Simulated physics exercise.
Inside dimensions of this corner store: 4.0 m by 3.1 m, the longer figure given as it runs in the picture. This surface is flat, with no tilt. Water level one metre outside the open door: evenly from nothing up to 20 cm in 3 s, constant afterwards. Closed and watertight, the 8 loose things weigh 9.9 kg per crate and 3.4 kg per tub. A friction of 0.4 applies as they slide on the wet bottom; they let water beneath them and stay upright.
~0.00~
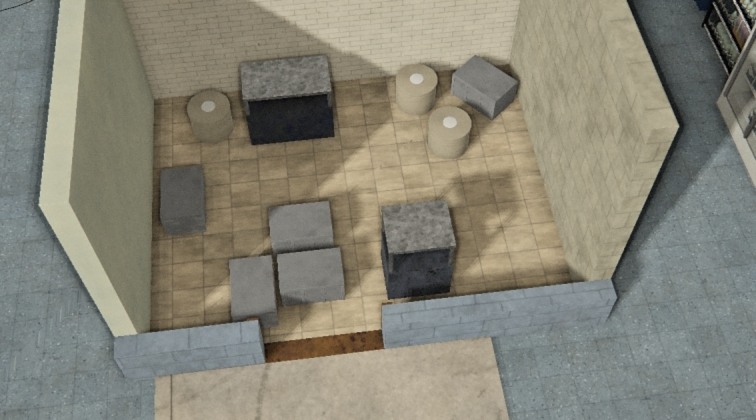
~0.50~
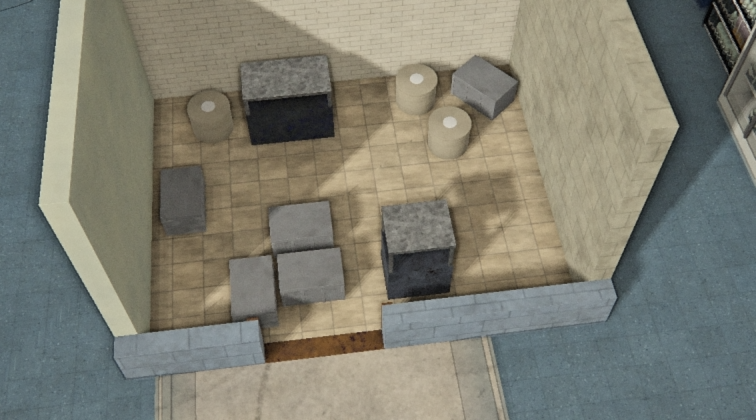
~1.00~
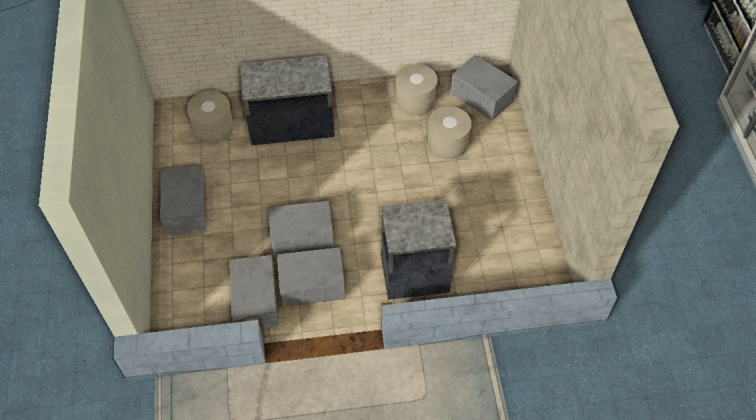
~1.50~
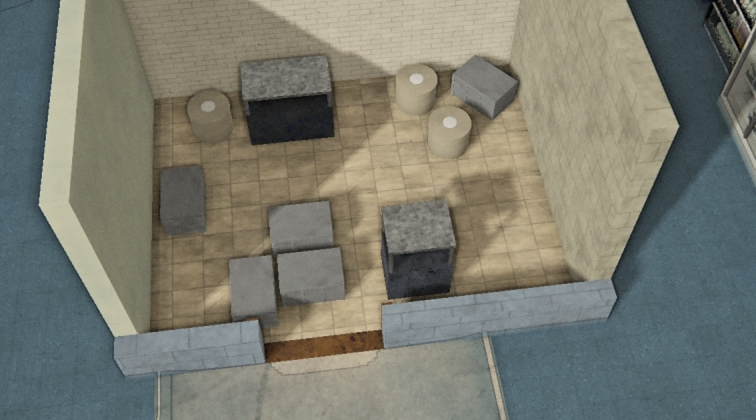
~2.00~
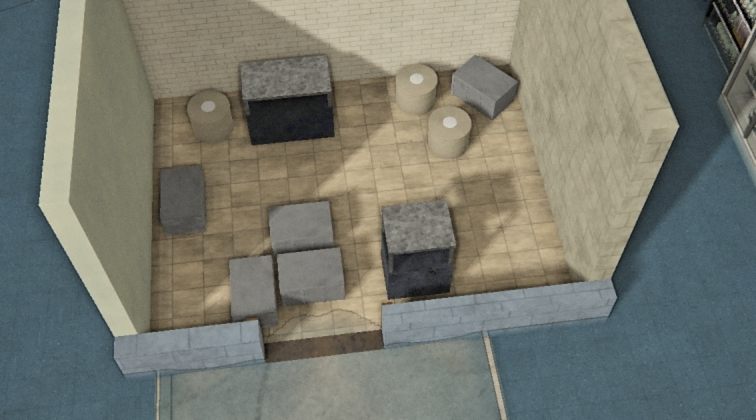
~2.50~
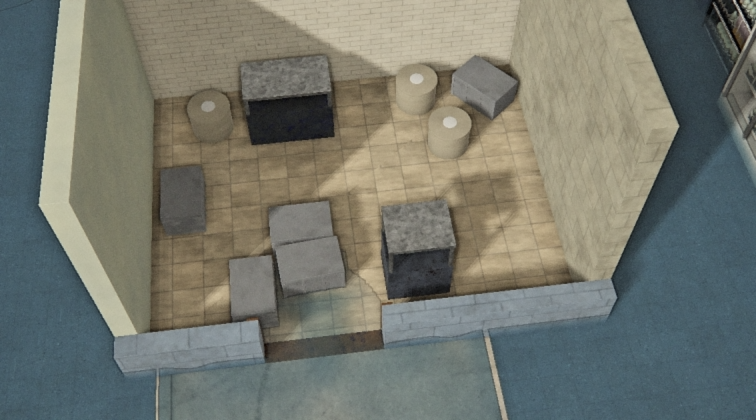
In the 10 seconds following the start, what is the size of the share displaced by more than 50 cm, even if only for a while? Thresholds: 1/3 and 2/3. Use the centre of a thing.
Most: Two thirds or more.
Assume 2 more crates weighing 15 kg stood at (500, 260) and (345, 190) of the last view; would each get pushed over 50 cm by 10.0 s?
In that order: Within the mark, beyond the mark.
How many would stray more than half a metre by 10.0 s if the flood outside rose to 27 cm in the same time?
Then 7 of them.
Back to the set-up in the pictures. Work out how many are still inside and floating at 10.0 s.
The number is 8.
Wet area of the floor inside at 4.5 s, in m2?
About 8.0 m2.
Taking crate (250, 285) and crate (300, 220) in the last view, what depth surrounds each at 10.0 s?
First about 8 cm, second about 12 cm.
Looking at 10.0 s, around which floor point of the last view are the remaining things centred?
I'd put it around (317, 229).
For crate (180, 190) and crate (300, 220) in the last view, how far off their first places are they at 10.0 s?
In that order: 80 cm, 150 cm.
After 3.5 s 0 of 8 are over 50 cm from their spots; 0 afloat.
After 4.5 s 3 of 8 are over 50 cm from their spots; 1 afloat.
After 7.0 s 4 of 8 are over 50 cm from their spots; 7 afloat.
After 10.0 s 6 of 8 are over 50 cm from their spots, and 7 have been at some point; 8 afloat.
